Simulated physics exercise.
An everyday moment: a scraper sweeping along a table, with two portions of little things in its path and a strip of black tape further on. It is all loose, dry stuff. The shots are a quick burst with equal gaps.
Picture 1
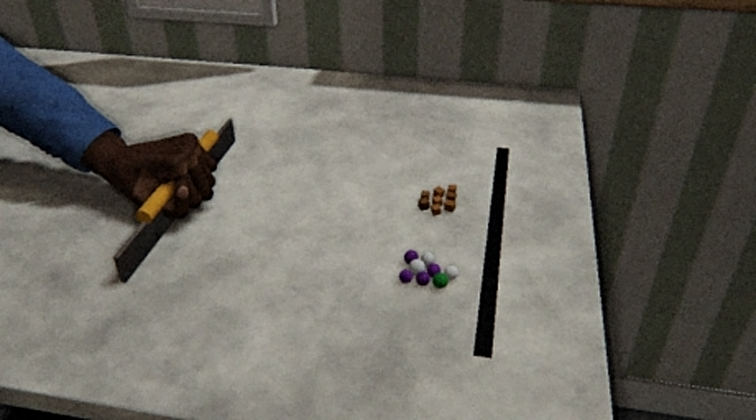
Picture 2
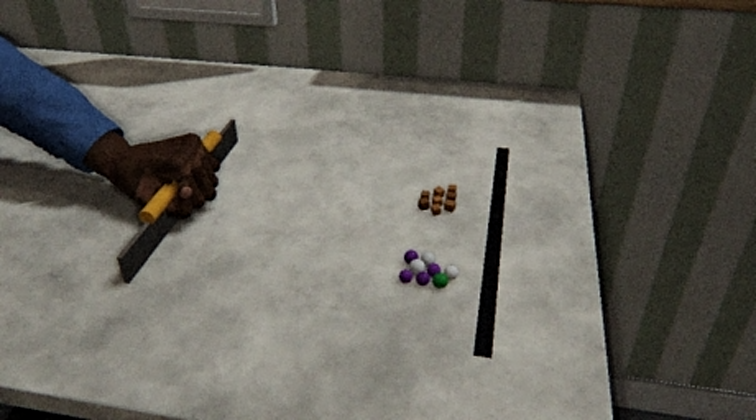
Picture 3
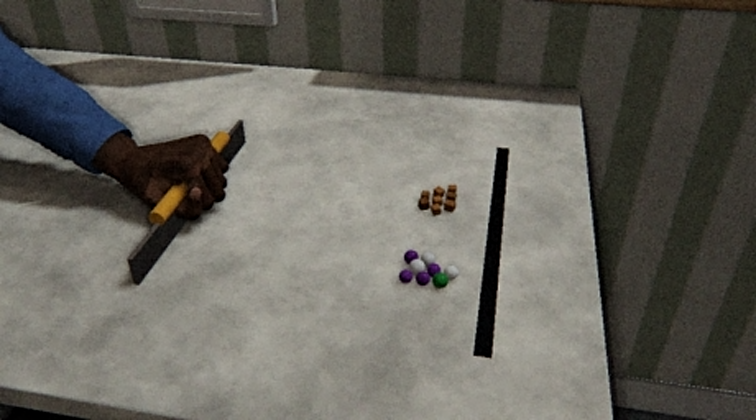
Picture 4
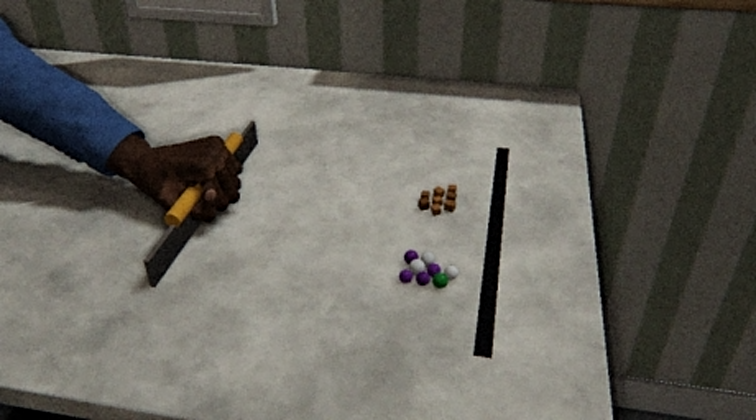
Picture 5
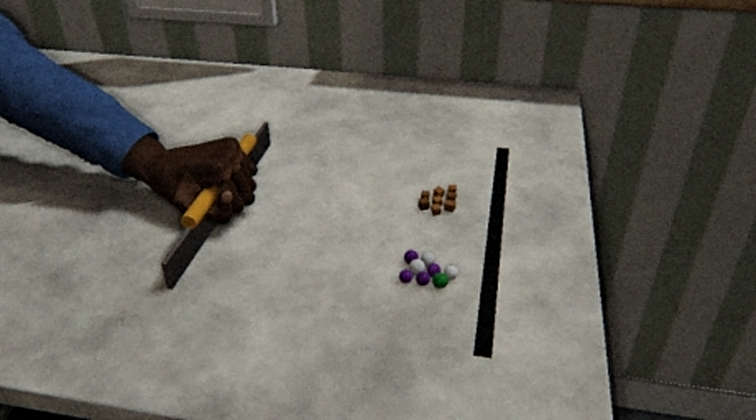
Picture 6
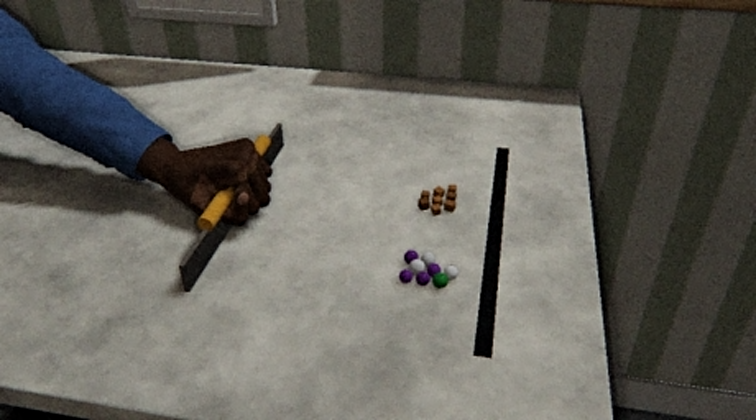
The footage shows a hand in a blue sleeve holding a scraper on a pale tabletop, then sliding it slowly a short way right toward brown cubes and purple, white and green balls, which stay still beside a black strip.
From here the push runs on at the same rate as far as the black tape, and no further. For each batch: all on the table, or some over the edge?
Front batch: It loses pieces over the edge. Back batch: It stays on top.
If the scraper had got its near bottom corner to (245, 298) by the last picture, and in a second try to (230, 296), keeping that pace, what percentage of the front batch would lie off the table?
Roughly 100 per cent, and 100 per cent.
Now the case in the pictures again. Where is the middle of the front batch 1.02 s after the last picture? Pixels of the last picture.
At about (528, 283).
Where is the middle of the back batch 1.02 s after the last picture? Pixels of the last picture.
Near (518, 208).
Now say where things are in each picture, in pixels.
In the first frame, scraper at (129, 257), at rest; black tape at (503, 155), about a palm's width from the edge; edge at (596, 248); front batch at (434, 270), a few gumballs; back batch at (437, 201), a few brown sugar cubes.
In the second frame, scraper at (132, 258); back batch at (437, 201).
In the third frame, scraper at (142, 259); front batch at (434, 270).
In the fourth frame, scraper at (158, 261); back batch at (437, 201).
In the fifth frame, scraper at (175, 263); front batch at (434, 270).
In the sixth frame, scraper at (192, 266); black tape at (503, 155); edge at (596, 248); front batch at (434, 270); back batch at (437, 201).
Then, 0.50 s after the last picture, scraper still moving, near (372, 198); front batch all on the table, its front near (451, 273); back batch all on the table, its front near (450, 206).
Then, 1.02 s after the last picture, scraper stopped at the black tape; front batch all on the table, its front near (557, 275); back batch all on the table, its front near (529, 220).
Then, 1.30 s after the last picture, scraper stopped at the black tape; front batch about a quarter over the edge; back batch all on the table, its front near (530, 220).
At rest, scraper stopped at the black tape; front batch all over the edge; back batch all on the table, its front near (530, 220).
